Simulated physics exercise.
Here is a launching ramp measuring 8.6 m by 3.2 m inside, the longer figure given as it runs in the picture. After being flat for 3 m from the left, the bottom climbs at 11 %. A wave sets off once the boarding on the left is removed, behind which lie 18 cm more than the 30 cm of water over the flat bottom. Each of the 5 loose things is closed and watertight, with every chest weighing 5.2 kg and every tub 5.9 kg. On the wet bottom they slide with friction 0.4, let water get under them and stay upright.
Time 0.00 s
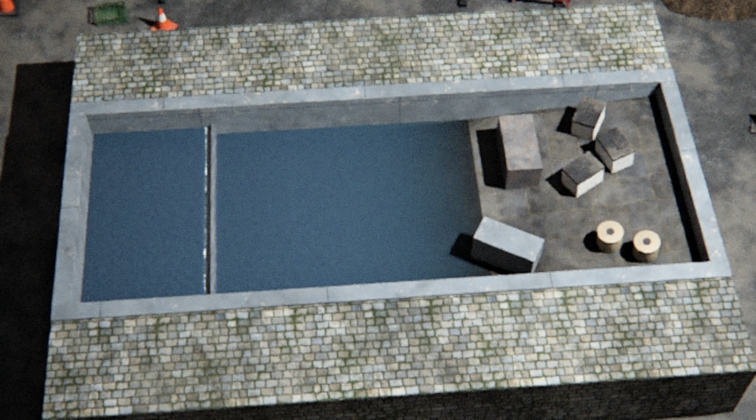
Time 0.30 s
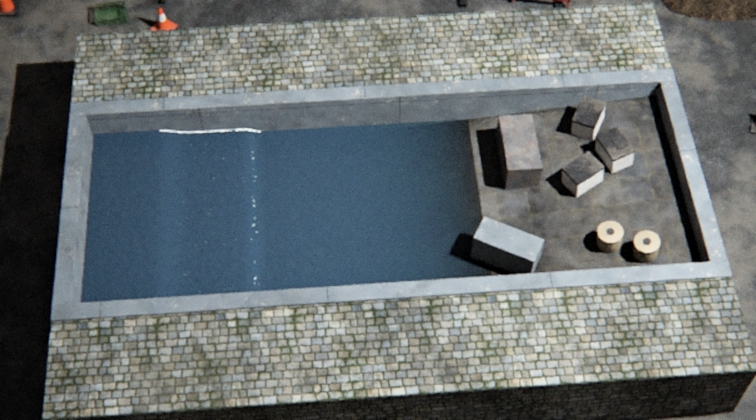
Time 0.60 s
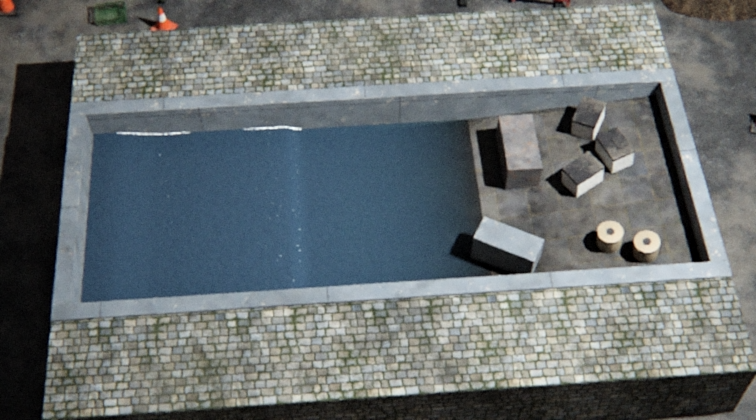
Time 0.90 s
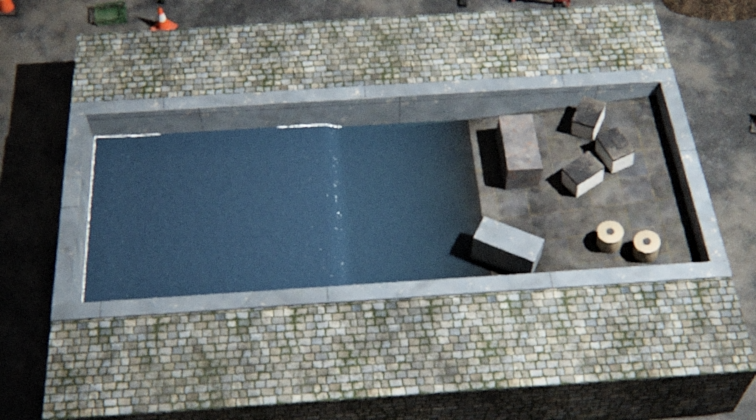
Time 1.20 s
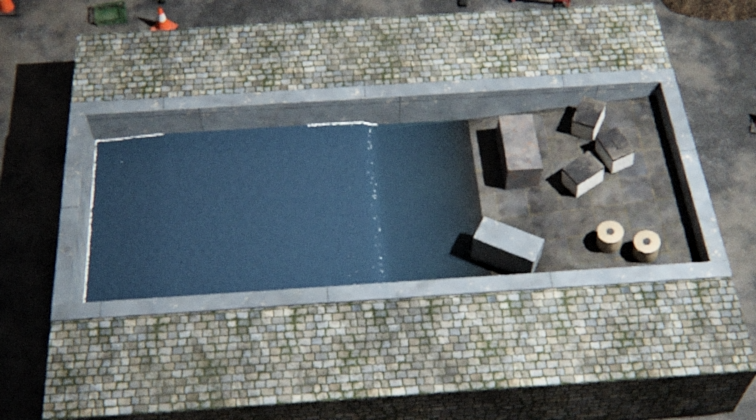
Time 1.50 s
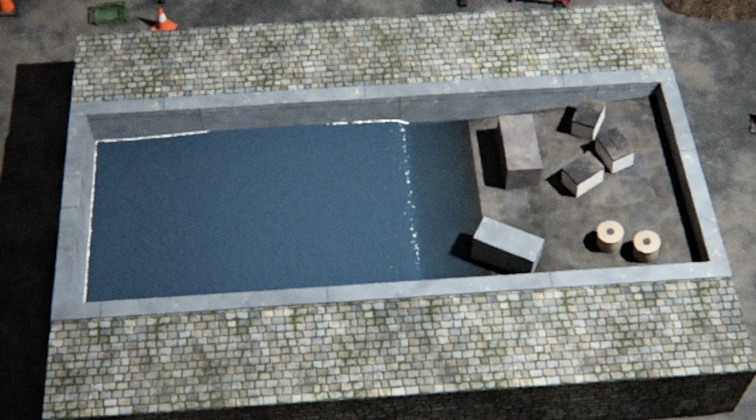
A rectangular stone-walled basin bordered by cobbled paving is seen from high above by a camera that stays still. Blue water fills the left and middle behind a thin upright board, while grey and brown blocks and two pale round drums sit towards the right. The board disappears, and a low, white-flecked wave travels rightward across the water as foam lines the left wall, the blocks and drums staying motionless.
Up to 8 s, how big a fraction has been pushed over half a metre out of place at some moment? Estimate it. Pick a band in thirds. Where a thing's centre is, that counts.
Band: Under a third.
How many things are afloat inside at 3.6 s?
At that point I count 0.
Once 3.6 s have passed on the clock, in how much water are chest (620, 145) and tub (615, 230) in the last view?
About 0 and 1 cm.
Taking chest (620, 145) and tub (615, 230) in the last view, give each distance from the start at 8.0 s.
In that order: 0 cm, 0 cm.
After 2.1 s 0 of 5 are over 50 cm from their spots; 0 afloat.
After 3.6 s 0 of 5 are over 50 cm from their spots; 0 afloat.
After 5.6 s 0 of 5 are over 50 cm from their spots; 0 afloat.
After 8.0 s 0 of 5 are over 50 cm from their spots, and 0 have been at some point; 0 afloat.
